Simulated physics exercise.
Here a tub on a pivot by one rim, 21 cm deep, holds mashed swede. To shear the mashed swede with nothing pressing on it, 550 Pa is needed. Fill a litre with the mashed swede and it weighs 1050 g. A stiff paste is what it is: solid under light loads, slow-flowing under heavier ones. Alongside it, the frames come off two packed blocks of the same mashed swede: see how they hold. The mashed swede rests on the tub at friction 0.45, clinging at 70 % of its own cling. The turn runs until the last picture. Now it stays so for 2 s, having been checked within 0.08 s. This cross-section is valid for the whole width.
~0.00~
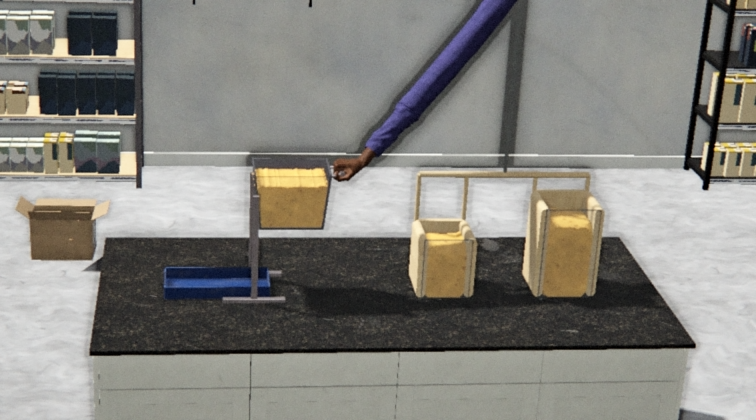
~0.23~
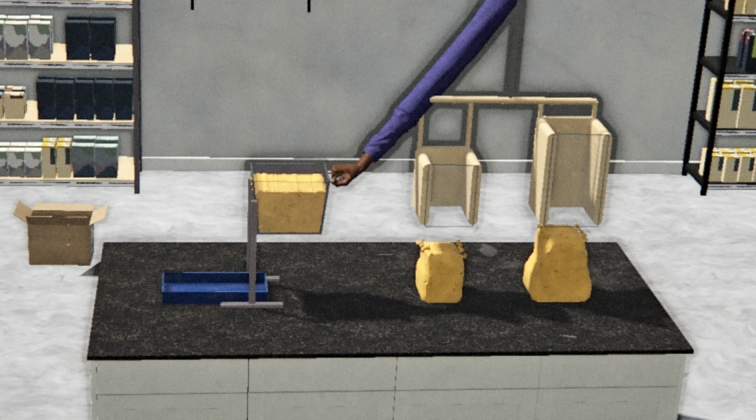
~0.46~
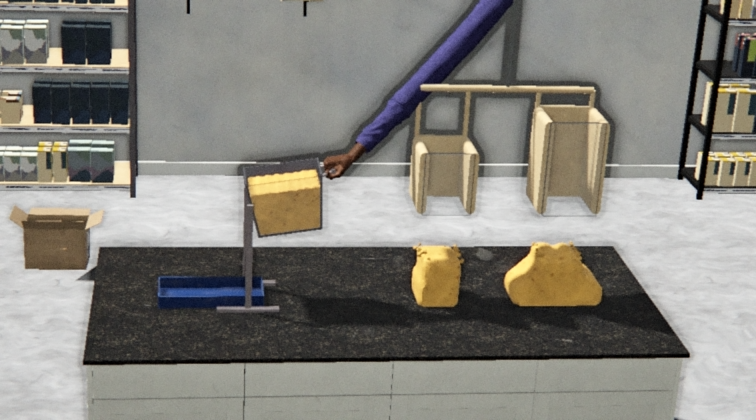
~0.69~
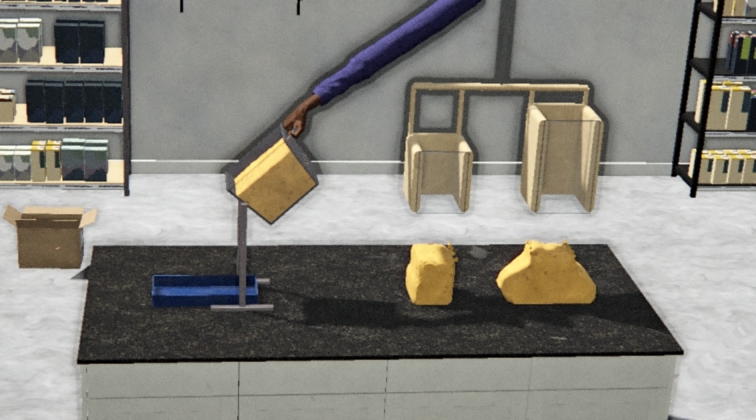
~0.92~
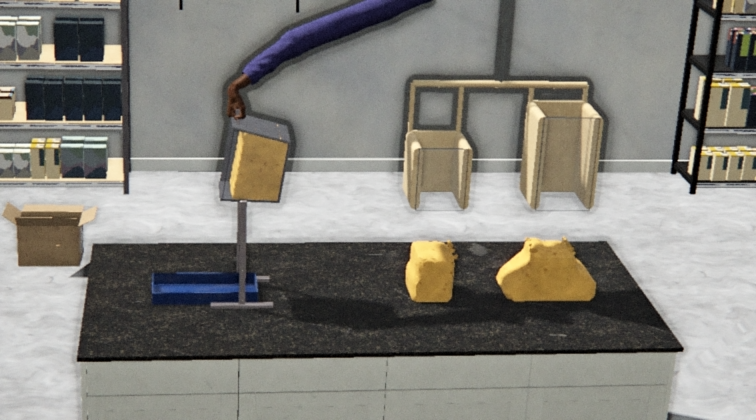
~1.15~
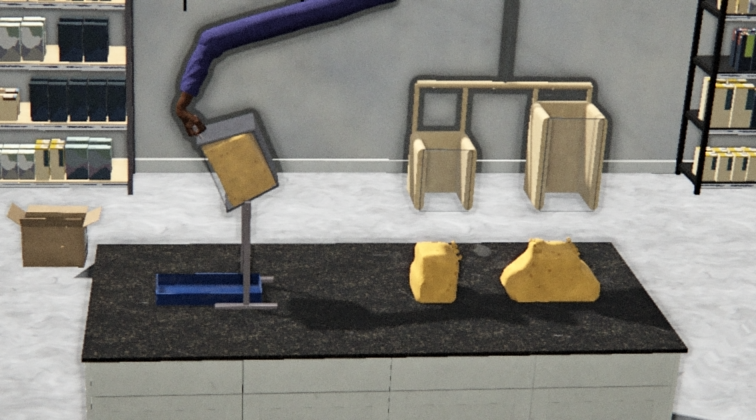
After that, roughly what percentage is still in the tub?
Roughly 0 %.
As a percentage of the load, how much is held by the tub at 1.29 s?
Near 60 %.
By 1.29 s, the tub is at 113 degrees and holds 60 %.
By 1.46 s, the tub is at 113 degrees and holds 0 %.
By 1.63 s, the tub is at 113 degrees and holds 0 %.
By 1.80 s, the tub is at 113 degrees and holds 0 %.
By 3.15 s, at the end, the tub is at 113 degrees and holds 0 %.
